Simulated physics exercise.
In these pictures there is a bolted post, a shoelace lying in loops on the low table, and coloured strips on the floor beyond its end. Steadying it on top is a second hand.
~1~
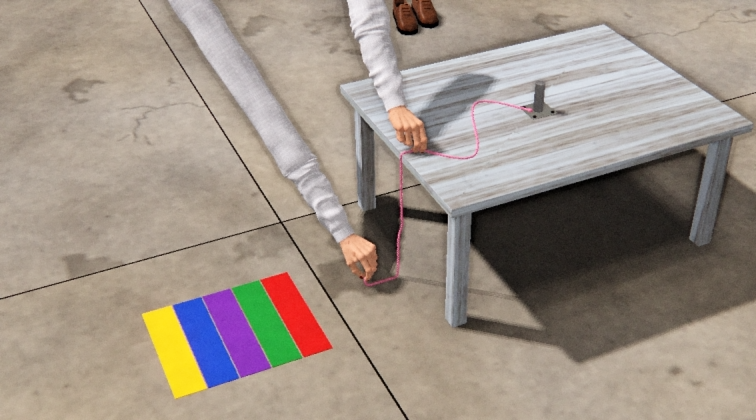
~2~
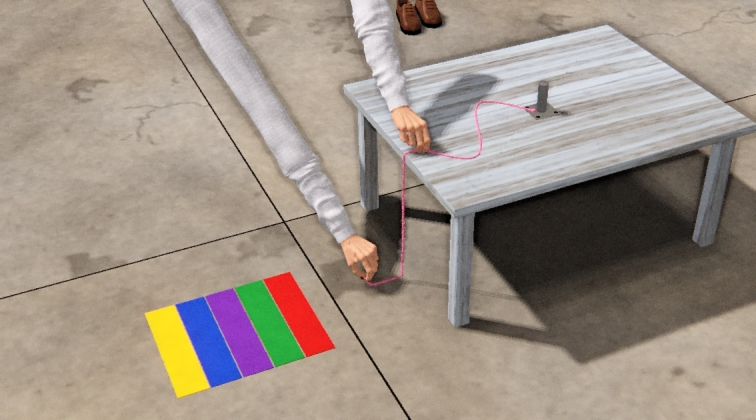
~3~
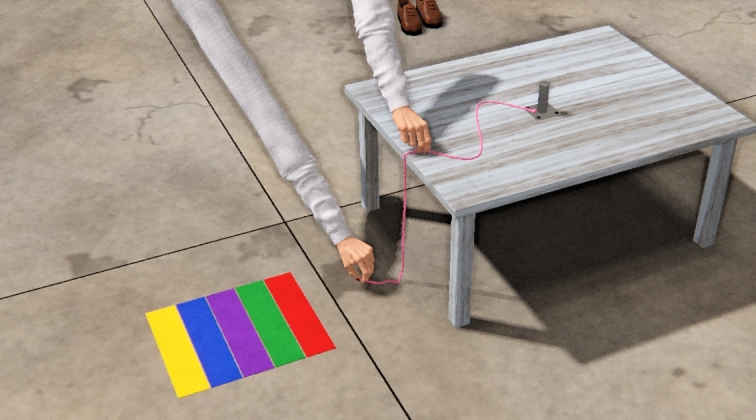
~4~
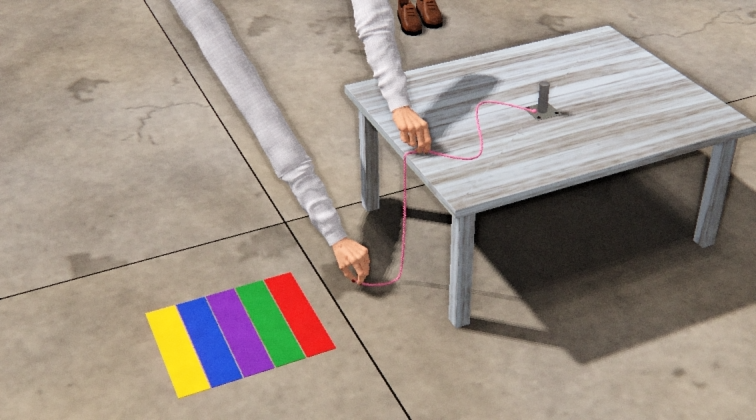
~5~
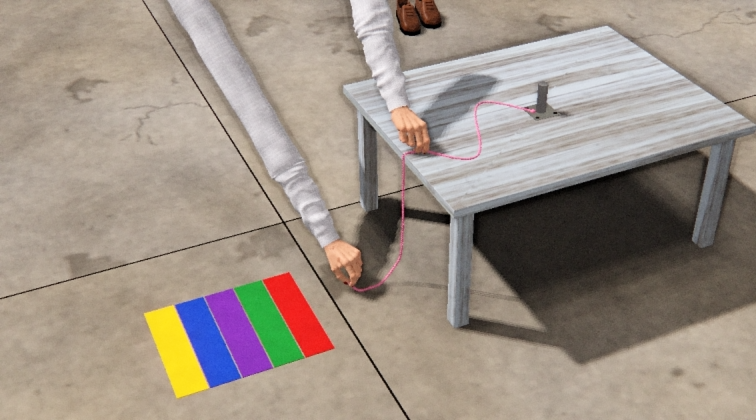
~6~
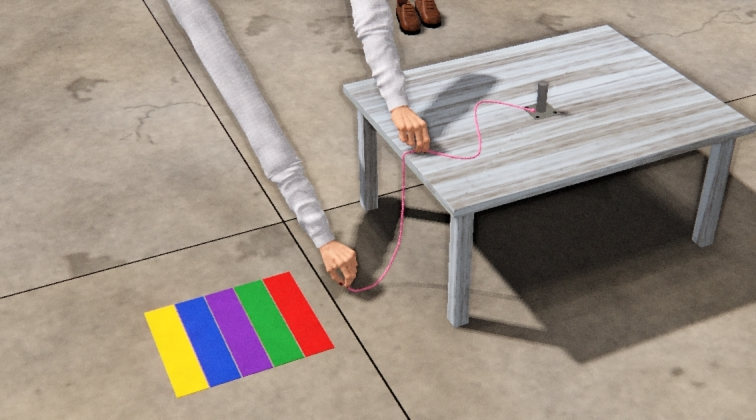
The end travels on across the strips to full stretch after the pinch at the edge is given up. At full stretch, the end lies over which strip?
Over the yellow strip.
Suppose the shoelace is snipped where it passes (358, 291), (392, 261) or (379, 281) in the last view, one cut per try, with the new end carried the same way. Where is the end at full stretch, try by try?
(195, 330), (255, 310), (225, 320).
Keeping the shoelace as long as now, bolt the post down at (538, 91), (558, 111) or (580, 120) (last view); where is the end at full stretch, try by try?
Roughly (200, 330), (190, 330) and (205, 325).
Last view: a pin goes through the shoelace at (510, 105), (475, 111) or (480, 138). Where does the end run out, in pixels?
About (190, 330), (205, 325) and (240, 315).
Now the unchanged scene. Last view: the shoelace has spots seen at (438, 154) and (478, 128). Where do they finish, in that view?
At (361, 184) for the first, at (439, 139) for the second.
Early on, end near (223, 320); over purple.
Midway, end near (191, 330); over blue.
At the end of the slack, end near (172, 335); over yellow. The yellow one.
